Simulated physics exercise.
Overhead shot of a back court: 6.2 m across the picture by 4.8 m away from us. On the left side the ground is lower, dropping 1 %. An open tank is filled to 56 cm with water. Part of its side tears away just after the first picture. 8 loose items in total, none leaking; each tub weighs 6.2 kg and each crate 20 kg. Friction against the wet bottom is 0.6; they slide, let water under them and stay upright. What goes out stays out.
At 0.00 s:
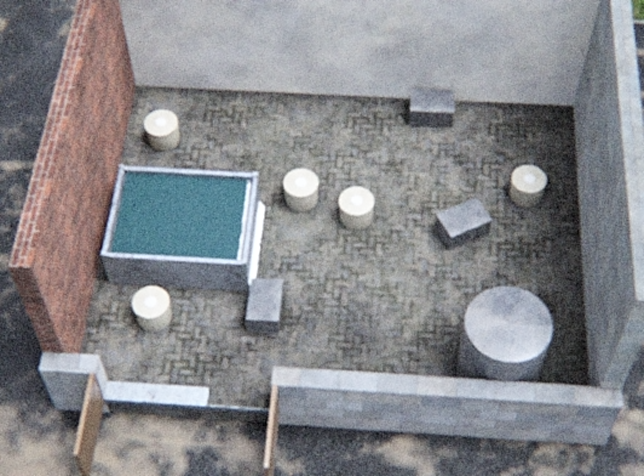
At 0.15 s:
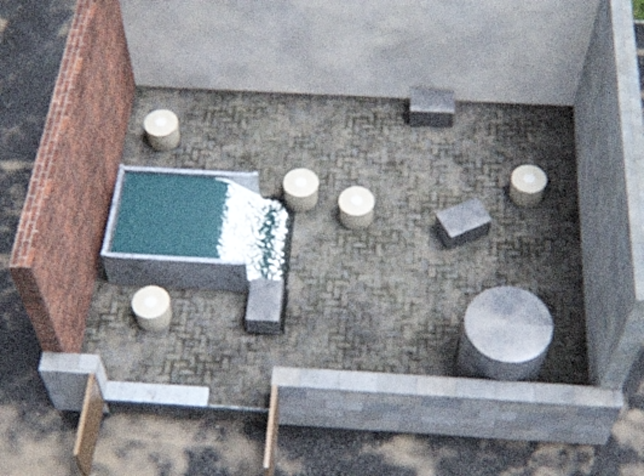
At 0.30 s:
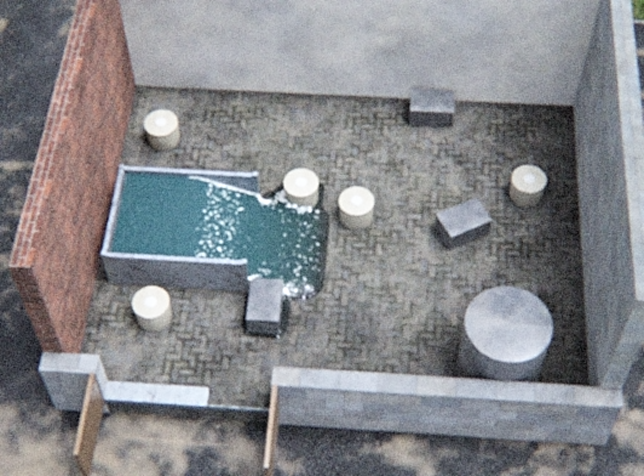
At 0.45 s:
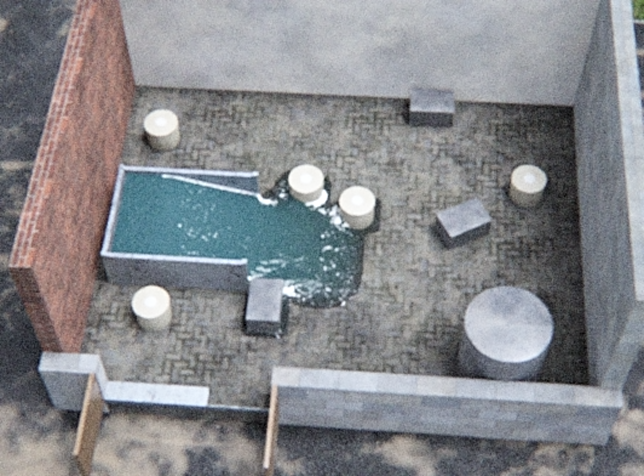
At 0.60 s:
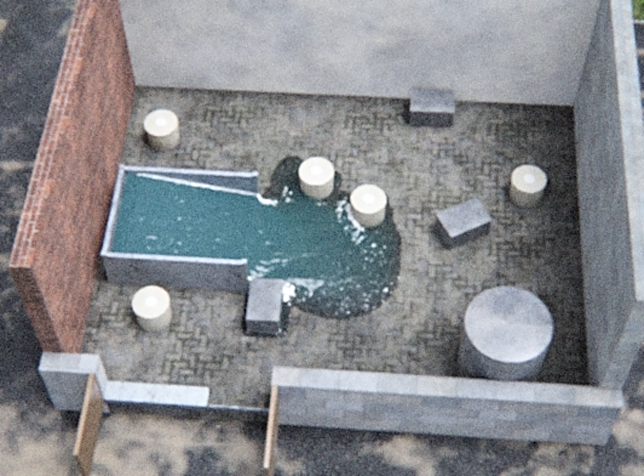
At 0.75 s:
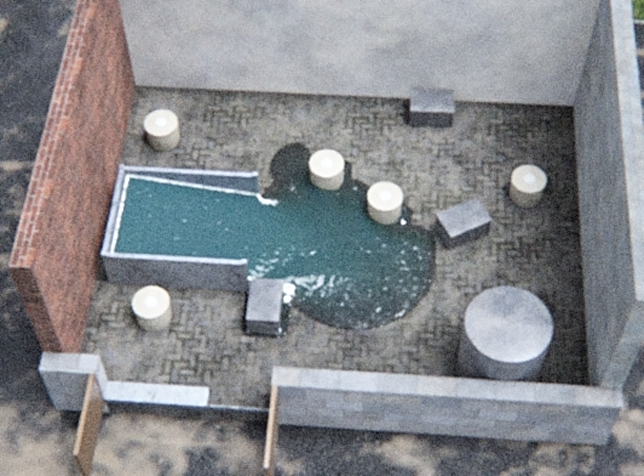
Water burst through the right side of an open tank in a walled courtyard and spread across the paving, then pushed two pale round tubs to the right, one after the other.
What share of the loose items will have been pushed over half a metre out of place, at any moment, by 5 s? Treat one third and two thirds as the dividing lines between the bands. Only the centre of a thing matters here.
I expect one to two thirds of them.
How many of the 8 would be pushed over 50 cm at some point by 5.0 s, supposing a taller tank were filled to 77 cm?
You'd get 5 in that case.
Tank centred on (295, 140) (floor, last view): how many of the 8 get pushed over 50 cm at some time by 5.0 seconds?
Then the count would be 3.
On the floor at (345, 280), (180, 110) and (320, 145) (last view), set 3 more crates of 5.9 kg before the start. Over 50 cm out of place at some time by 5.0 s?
In order: Beyond it, within it, within it.
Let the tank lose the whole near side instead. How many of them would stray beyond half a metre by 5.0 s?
1.
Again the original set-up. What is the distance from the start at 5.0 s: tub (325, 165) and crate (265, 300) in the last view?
140 cm and 5 cm.
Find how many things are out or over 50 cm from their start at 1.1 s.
Result: 2.
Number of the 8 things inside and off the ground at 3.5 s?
I get 4.
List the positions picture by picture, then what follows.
The first frame shows a tub at (301, 183) rests on the ground; a tub at (357, 201) rests on the ground; 2.2 m2 under water; 0 of 8 have shifted.
The second frame shows a tub at (301, 183), on the bottom; a tub at (357, 201) rests on the ground; water covers 2.8 m2; 0 of 8 have shifted.
The third frame shows a tub at (301, 183) rests on the ground; a tub at (357, 201) rests on the ground; 3.5 m2 under water; 0 of 8 have shifted.
The fourth frame shows a tub at (306, 179) rests on the ground, 9 cm from its start; a tub at (357, 201), on the bottom; 4.4 m2 under water; 1 of 8 have shifted.
The fifth frame shows a tub at (317, 171), on the bottom, 27 cm from its start; a tub at (369, 199), on the bottom, 16 cm from its start; water covers 5.4 m2; 2 of 8 have shifted.
The sixth frame shows a tub at (327, 163) rests on the ground, 47 cm from its start; a tub at (385, 196), on the bottom, 38 cm from its start; 6.6 m2 under water; 2 of 8 have shifted.
After 1.1 s 2 of 8 are over 50 cm from their spots; 0 afloat.
After 2.2 s 3 of 8 are over 50 cm from their spots; 0 afloat.
After 3.5 s 3 of 8 are over 50 cm from their spots; 4 afloat.
After 5.0 s 5 of 8 are over 50 cm from their spots, and 5 have been at some point; 3 afloat.
